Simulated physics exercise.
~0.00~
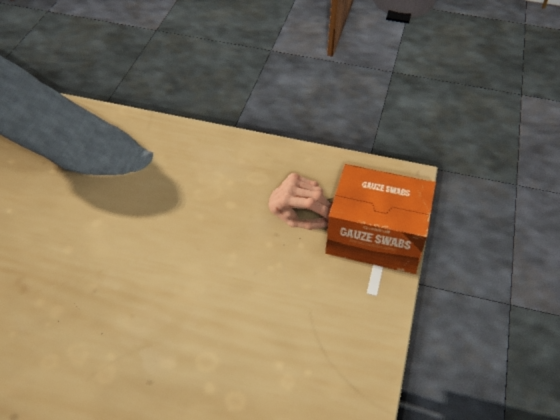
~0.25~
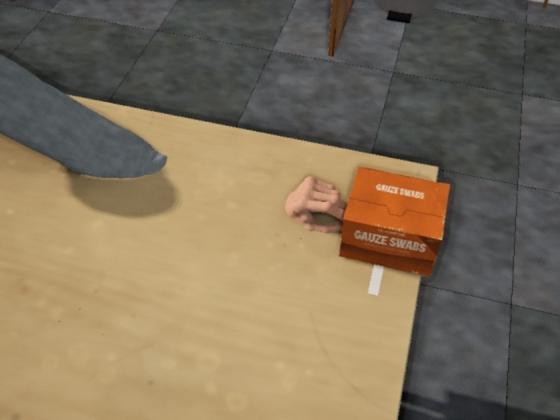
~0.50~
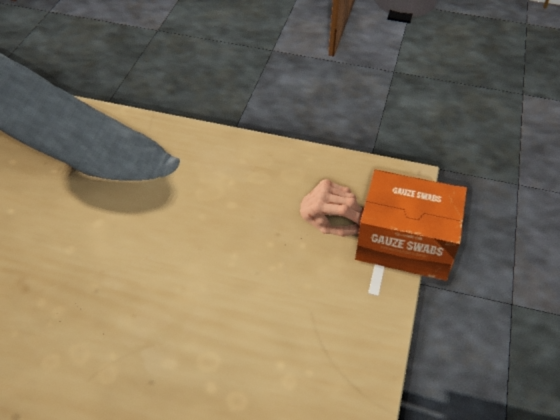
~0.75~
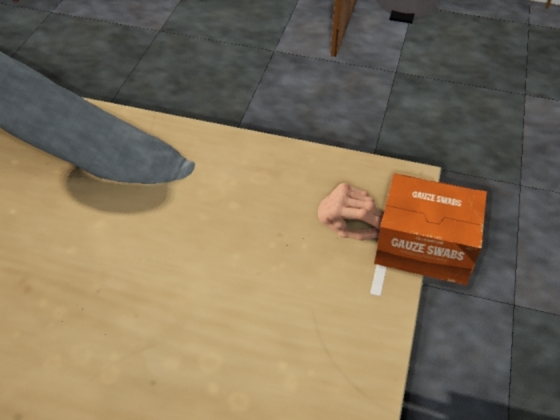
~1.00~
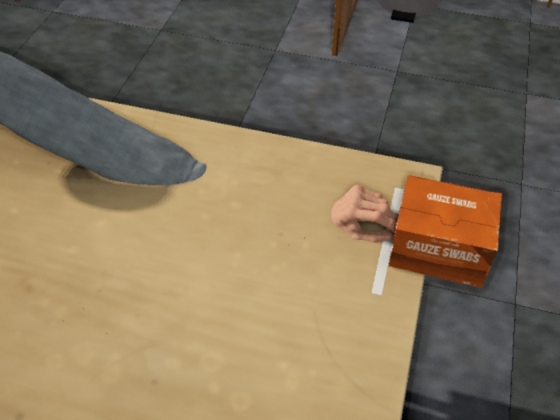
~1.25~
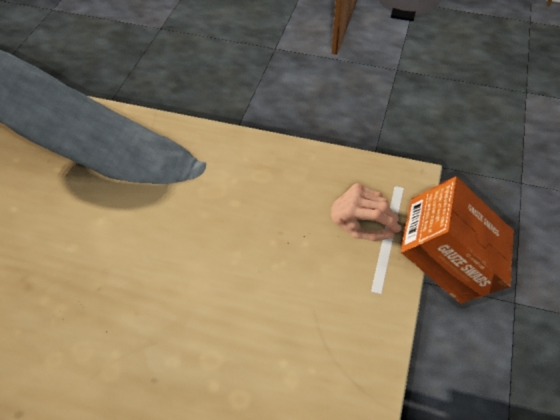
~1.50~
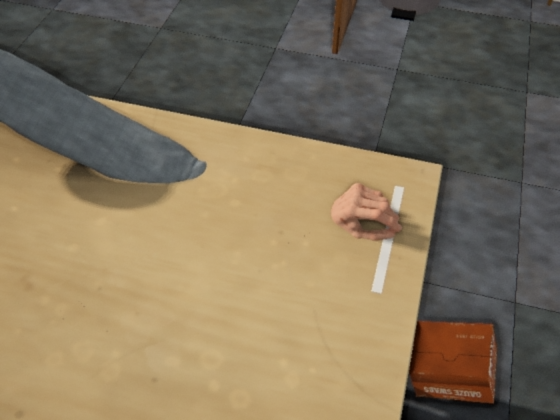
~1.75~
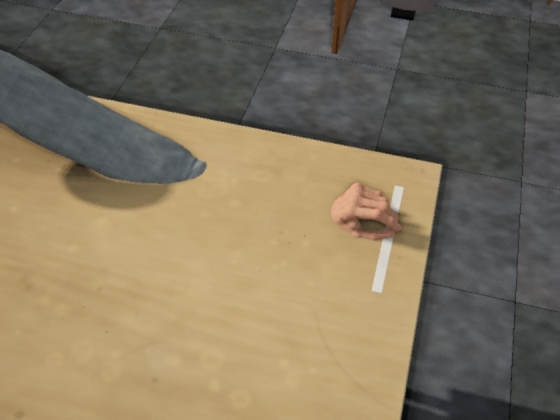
A hand pushes an orange box right across a table until it tips off the edge.
